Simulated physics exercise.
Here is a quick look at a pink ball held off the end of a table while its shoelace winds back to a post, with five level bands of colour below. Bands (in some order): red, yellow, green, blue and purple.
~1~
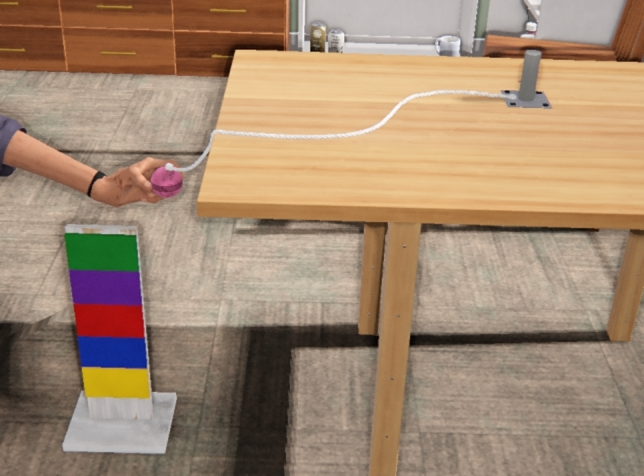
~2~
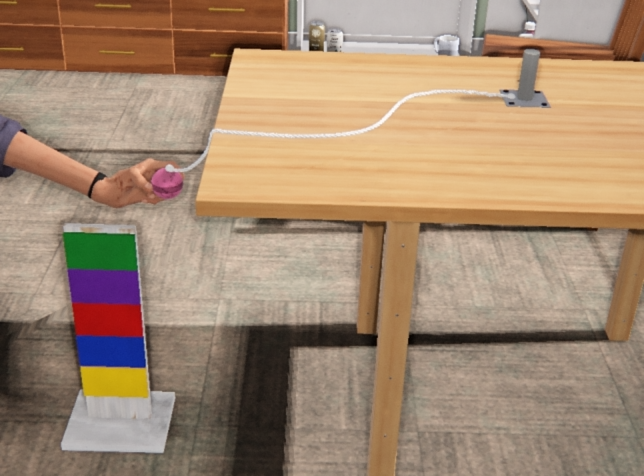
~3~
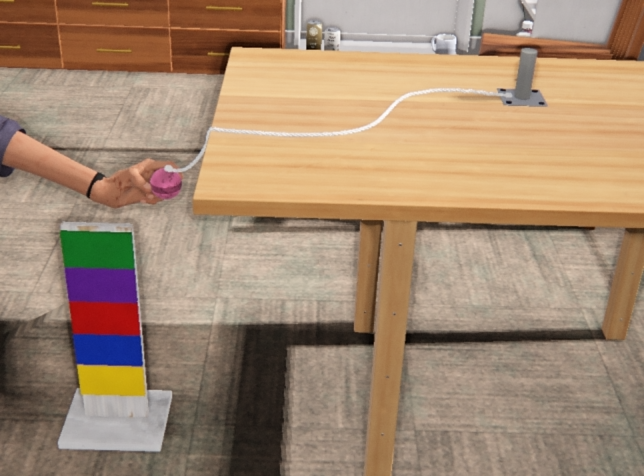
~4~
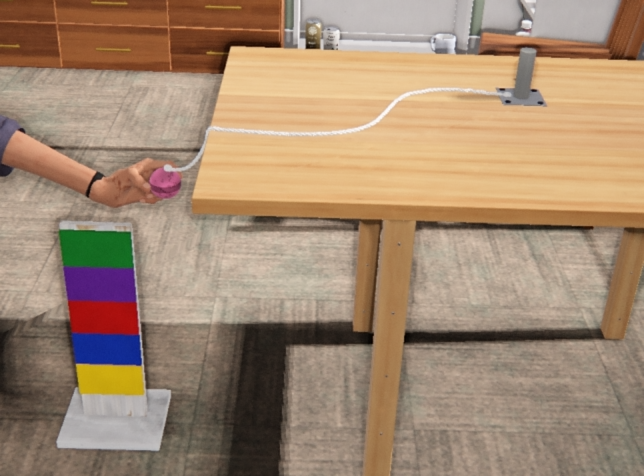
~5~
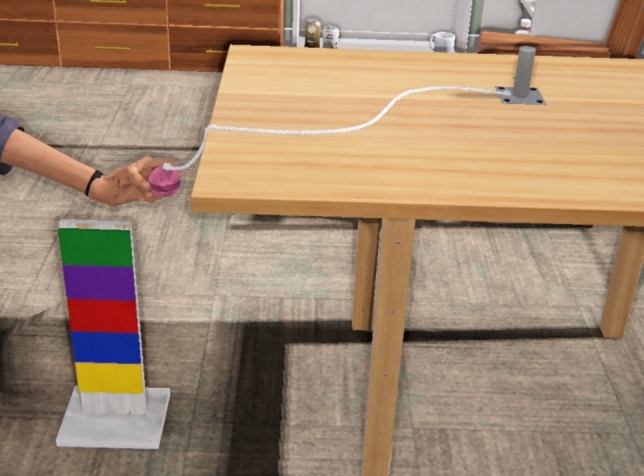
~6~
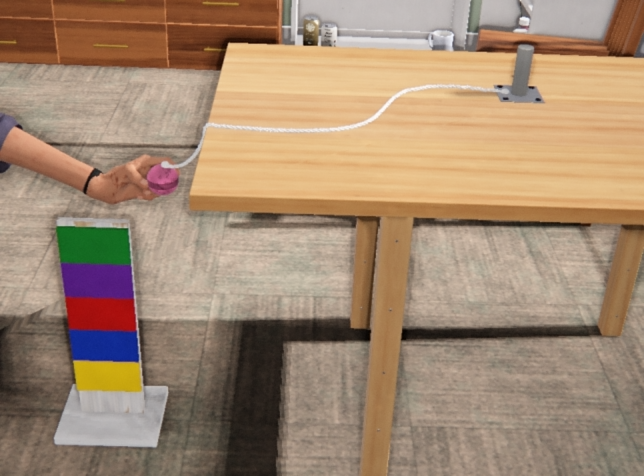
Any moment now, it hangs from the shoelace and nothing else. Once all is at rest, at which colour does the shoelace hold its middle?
At green.
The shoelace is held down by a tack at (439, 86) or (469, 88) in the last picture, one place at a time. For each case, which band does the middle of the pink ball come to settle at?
Taking them in turn: Green; green.
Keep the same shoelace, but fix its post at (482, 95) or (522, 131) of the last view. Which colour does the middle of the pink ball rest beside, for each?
First try: Purple; second try: Purple.
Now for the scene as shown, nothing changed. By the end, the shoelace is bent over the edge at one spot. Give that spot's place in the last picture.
Approximately at (264, 130) in the final frame.
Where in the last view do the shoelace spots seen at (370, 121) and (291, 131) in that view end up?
Final spots: (316, 103), then (233, 107).
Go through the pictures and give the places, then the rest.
Pink ball (167, 182); green (102, 254); purple (105, 289); red (109, 322); blue (113, 354); yellow (116, 384), in the first frame.
Pink ball (167, 183); shoelace through (479, 93) (412, 96) (379, 124) (311, 136) (229, 132), in the second frame.
Pink ball (166, 183), in the third frame.
Pink ball (165, 183); shoelace through (475, 92) (409, 94) (376, 122) (308, 134) (225, 130), in the fourth frame.
Pink ball (165, 182), in the fifth frame.
Pink ball (163, 180); shoelace through (473, 89) (406, 91) (373, 119) (305, 131) (223, 127), in the sixth frame.
A little later, ball near (179, 239); level with green.
Next, ball near (244, 234); level with green.
Later still, ball near (202, 239); level with green.
When it is over, ball near (214, 238); level with green. Its middle rests at the green band.
